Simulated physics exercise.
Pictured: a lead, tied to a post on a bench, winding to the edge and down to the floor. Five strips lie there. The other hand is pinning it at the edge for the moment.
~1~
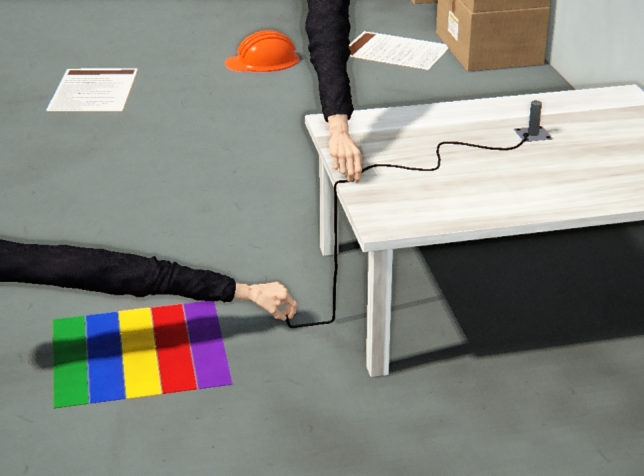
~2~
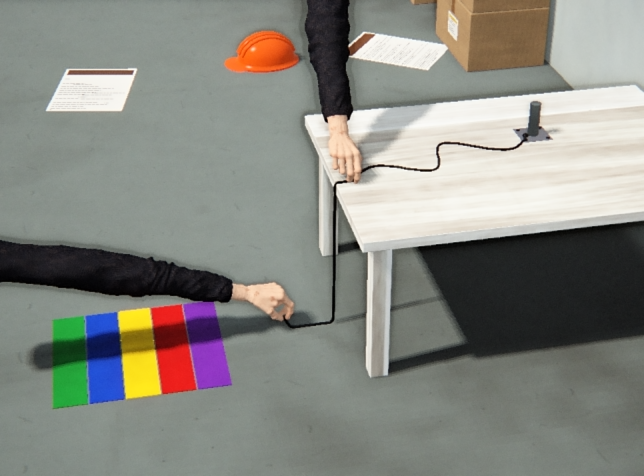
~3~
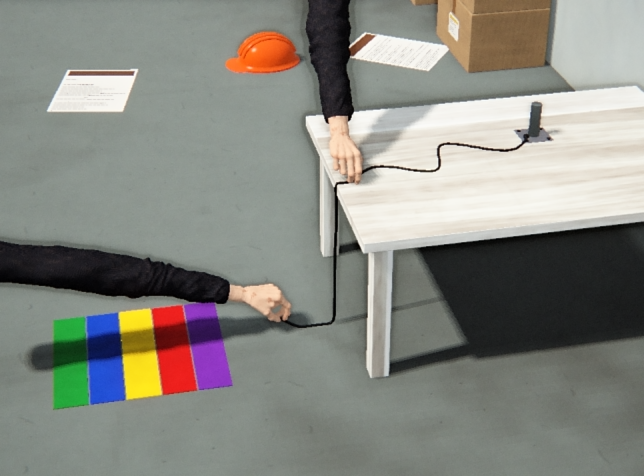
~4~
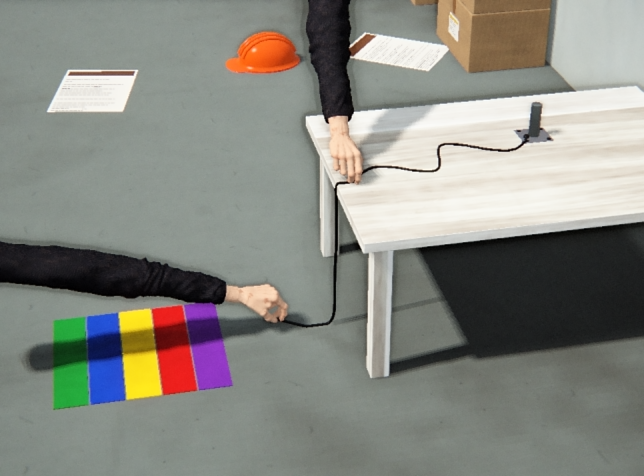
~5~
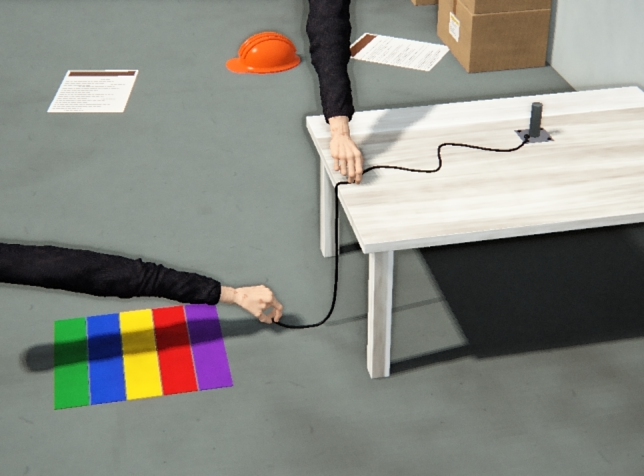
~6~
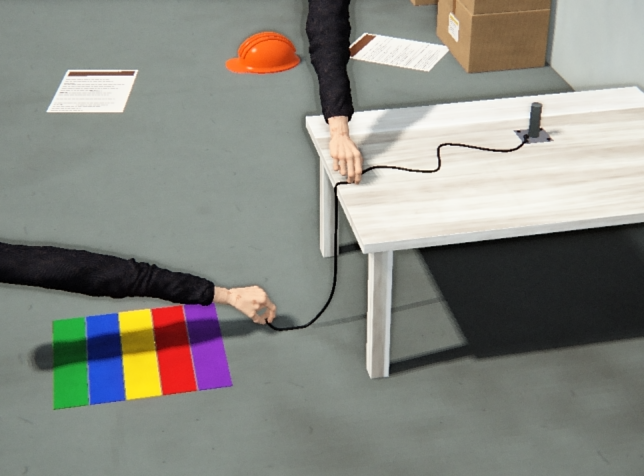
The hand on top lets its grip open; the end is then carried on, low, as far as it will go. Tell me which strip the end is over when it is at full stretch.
It is over the blue strip.
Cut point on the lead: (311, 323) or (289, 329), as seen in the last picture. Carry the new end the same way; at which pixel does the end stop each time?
In turn, (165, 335) for the first and (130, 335) for the second.
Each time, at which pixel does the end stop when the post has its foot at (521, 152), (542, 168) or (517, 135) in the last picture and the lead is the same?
Estimated pixels per try: (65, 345); (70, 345); (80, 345).
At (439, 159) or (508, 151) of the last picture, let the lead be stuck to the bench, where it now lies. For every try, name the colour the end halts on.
Try one: Yellow. Try two: Blue.
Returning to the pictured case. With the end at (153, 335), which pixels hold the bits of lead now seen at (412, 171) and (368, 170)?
Roughly (361, 173) for the first and (330, 196) for the second.
Early on, end near (153, 335); over yellow.
Midway, end near (117, 339); over blue.
At the end of the slack, end near (97, 342); over blue. Over blue.
